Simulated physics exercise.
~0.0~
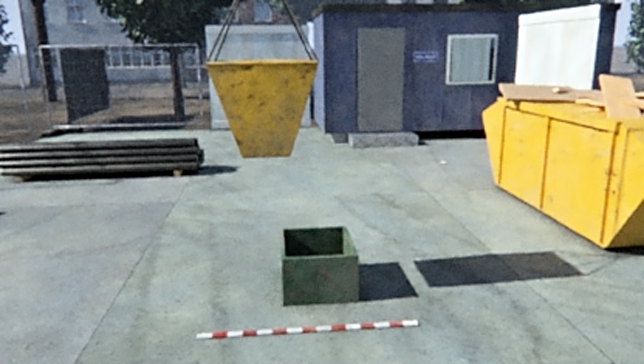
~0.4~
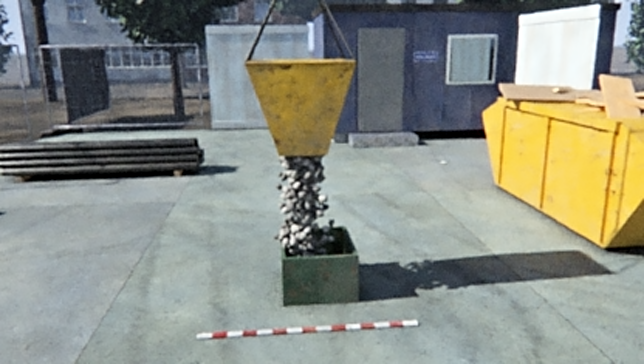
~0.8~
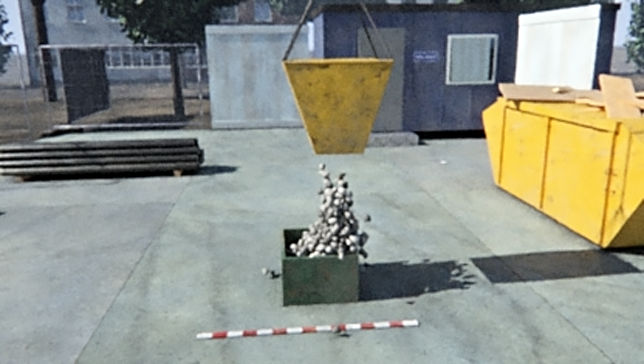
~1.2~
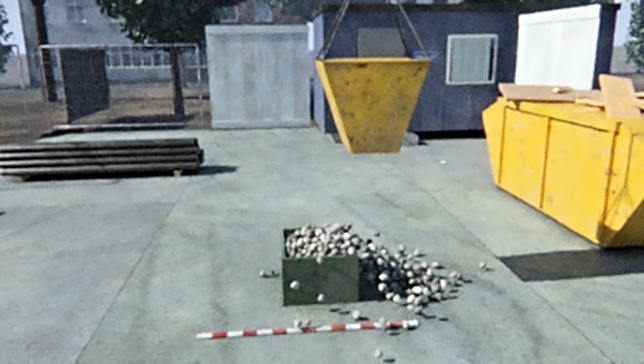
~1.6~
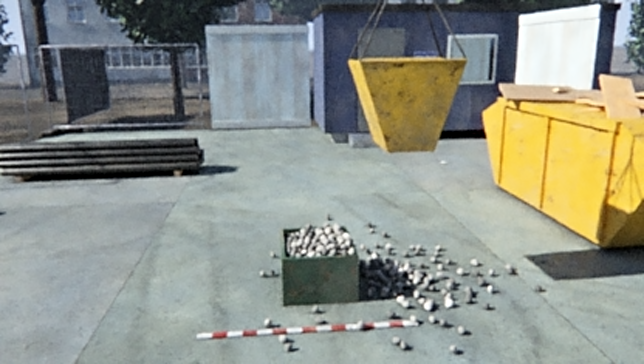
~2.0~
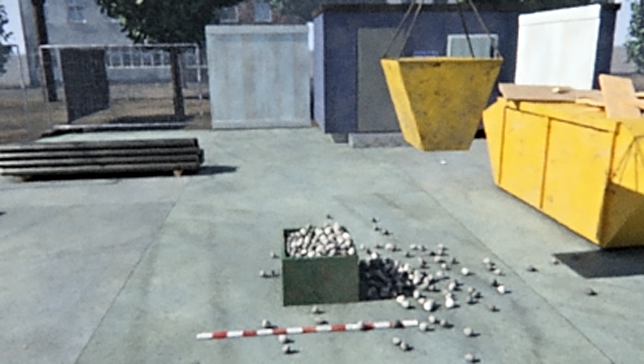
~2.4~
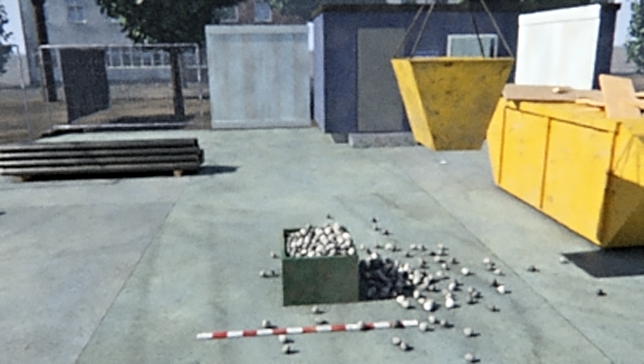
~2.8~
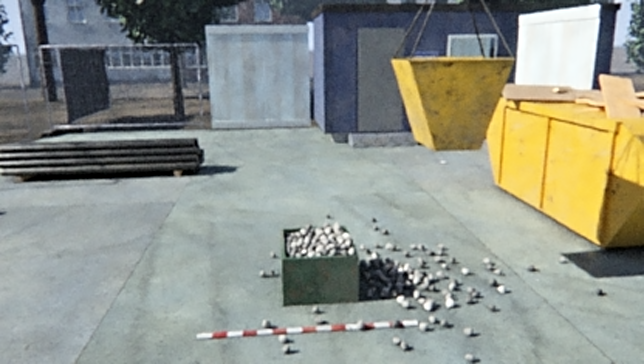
A yellow skip hanging from cables moves right across a concrete yard and drops a stream of smooth stones into a green bin, heaping it until some spill over, mostly to the right. The emptied skip carries on right and stops, leaving the bin full and stray stones scattered around.
